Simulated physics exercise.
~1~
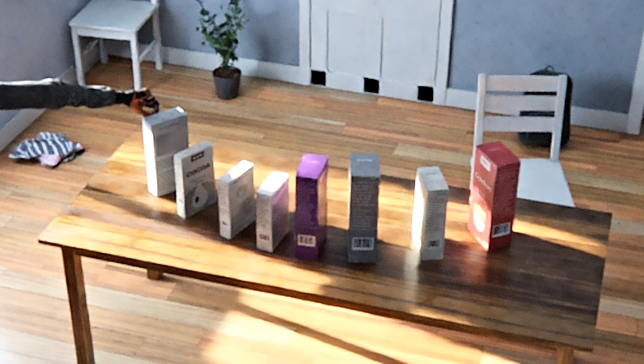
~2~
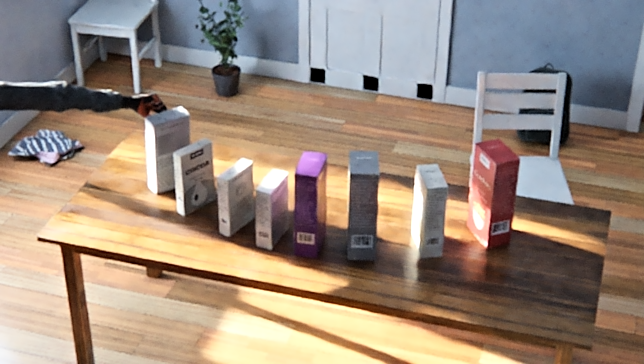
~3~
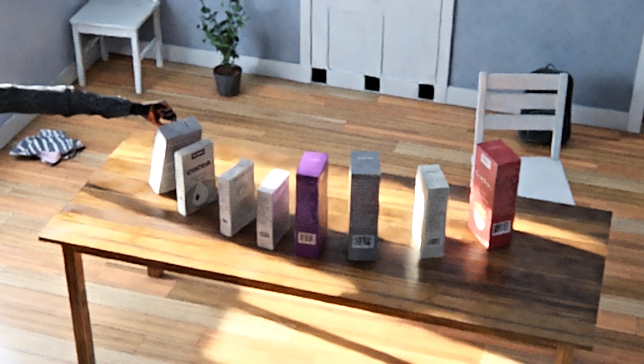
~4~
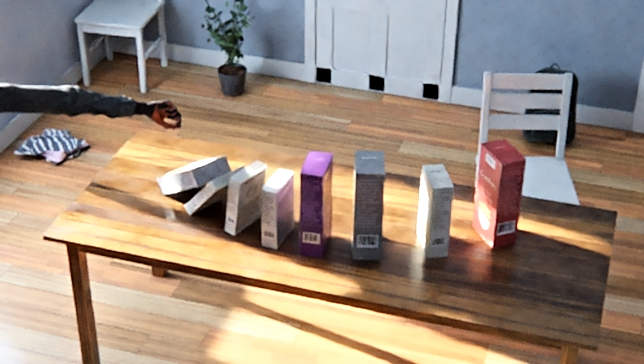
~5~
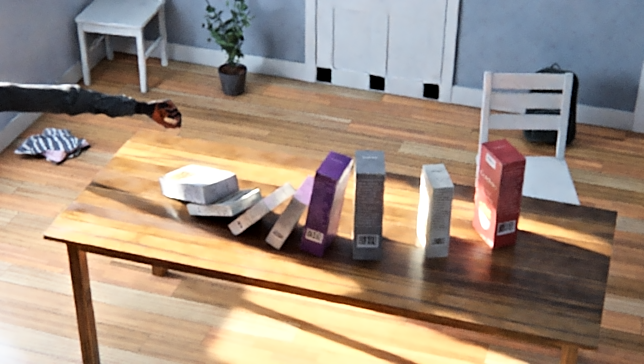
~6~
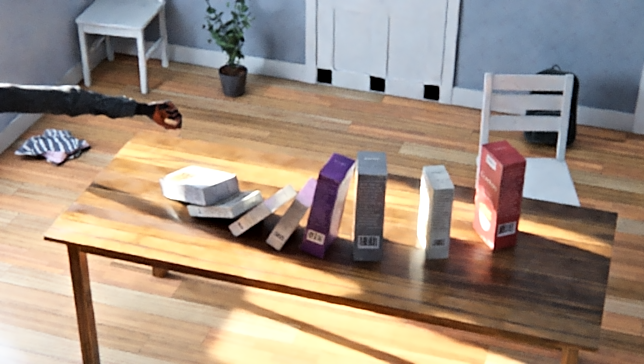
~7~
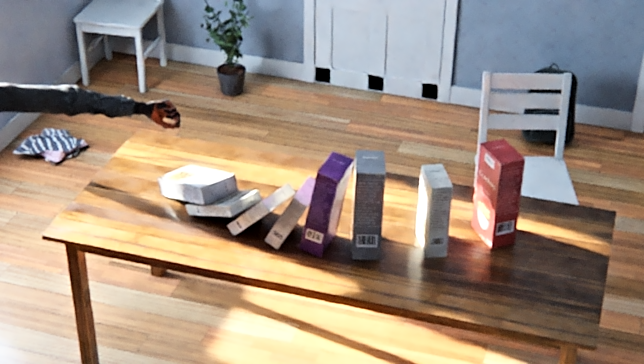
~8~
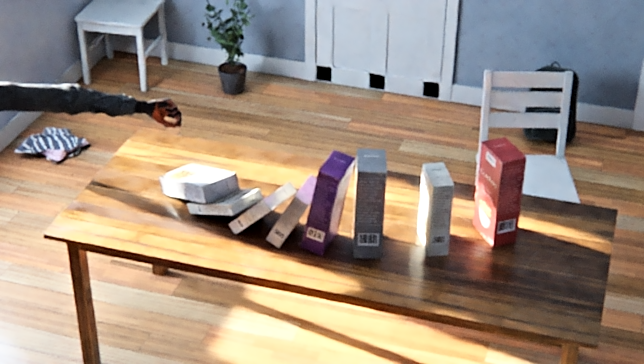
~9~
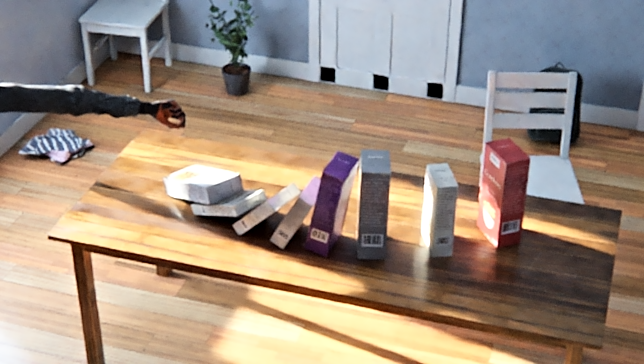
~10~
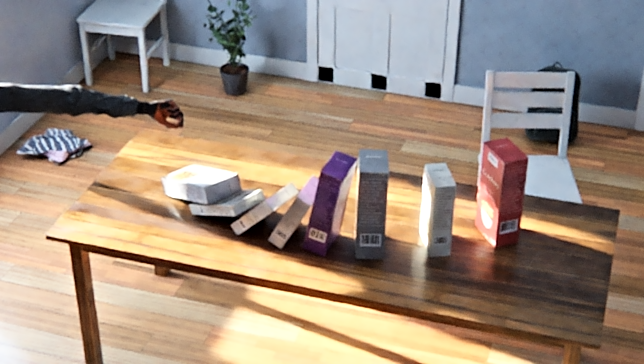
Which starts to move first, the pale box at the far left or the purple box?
The pale box at the far left starts to move first, tipping under the hand while the purple box is still upright.
